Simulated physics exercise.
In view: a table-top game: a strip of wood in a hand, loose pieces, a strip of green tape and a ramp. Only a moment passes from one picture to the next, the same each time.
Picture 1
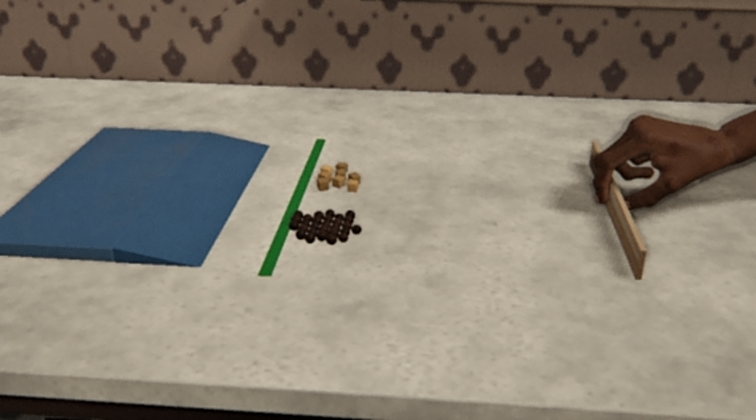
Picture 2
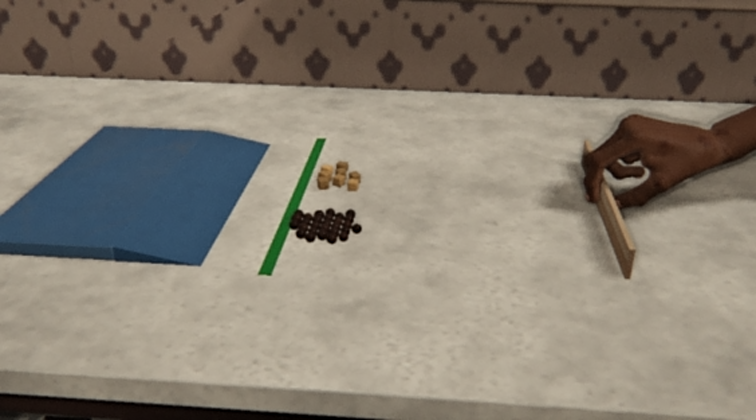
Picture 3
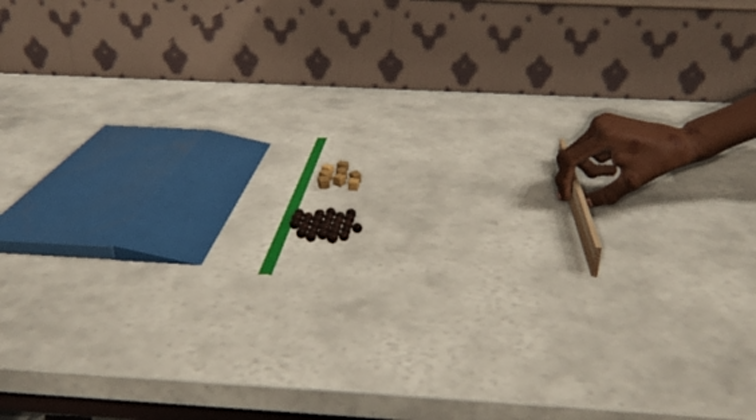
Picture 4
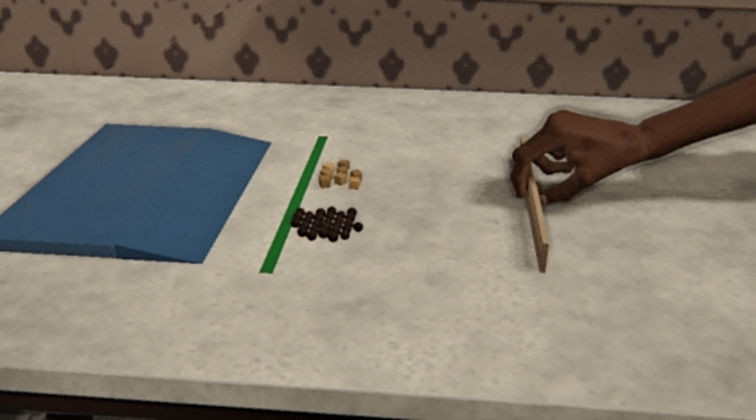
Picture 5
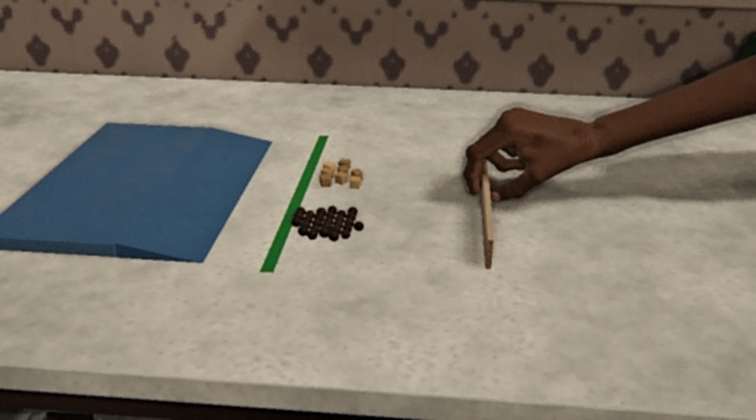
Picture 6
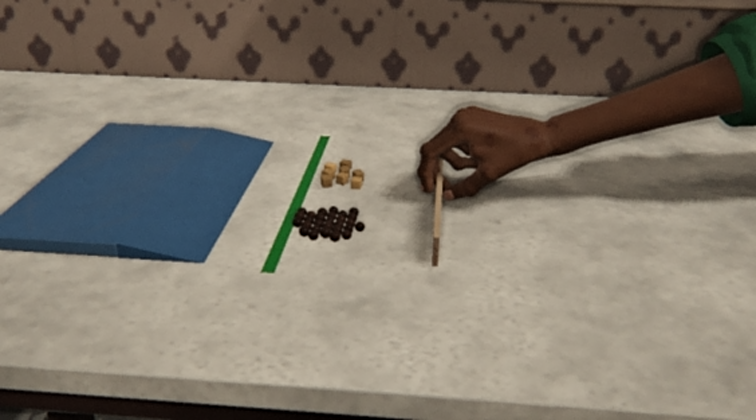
A hand slides a strip of wood left across a table toward small cubes and dark balls.
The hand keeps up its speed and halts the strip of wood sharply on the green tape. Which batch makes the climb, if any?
The front batch reaches the top with some; the back batch stalls before the top.
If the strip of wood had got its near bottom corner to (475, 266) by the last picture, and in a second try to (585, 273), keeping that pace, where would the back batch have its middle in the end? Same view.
Around (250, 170) in the first try, (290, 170) in the second.
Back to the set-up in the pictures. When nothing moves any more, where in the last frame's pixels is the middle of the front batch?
Roughly at (14, 170).
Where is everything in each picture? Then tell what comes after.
In the first frame, strip of wood (637, 254), at rest; green tape (319, 144); top of the ramp (120, 238); front batch (326, 225), some chocolate balls; back batch (340, 175), a few small wooden cubes.
In the second frame, strip of wood (626, 253); back batch (341, 174).
In the third frame, strip of wood (594, 251); front batch (327, 224).
In the fourth frame, strip of wood (542, 247); back batch (342, 172).
In the fifth frame, strip of wood (489, 243); front batch (328, 222).
In the sixth frame, strip of wood (436, 241); green tape (323, 141); top of the ramp (124, 234); front batch (329, 222); back batch (344, 172).
Then, 0.11 s later than the last frame, strip of wood still moving, near (351, 172); front batch every one short of the ramp; back batch every one short of the ramp.
Then, 0.24 s later than the last frame, strip of wood stopped at the green tape; front batch roughly a quarter on the ramp, the larger part short of the ramp; back batch about a tenth on the ramp, the larger part short of the ramp.
Then, 0.52 s later than the last frame, strip of wood stopped at the green tape; front batch the larger part past the top, roughly a quarter on the ramp; back batch every one on the ramp.
When it is over, strip of wood stopped at the green tape; front batch the larger part past the top, roughly a quarter short of the ramp; back batch not one past the top, the larger part on the ramp, about a tenth short of the ramp.
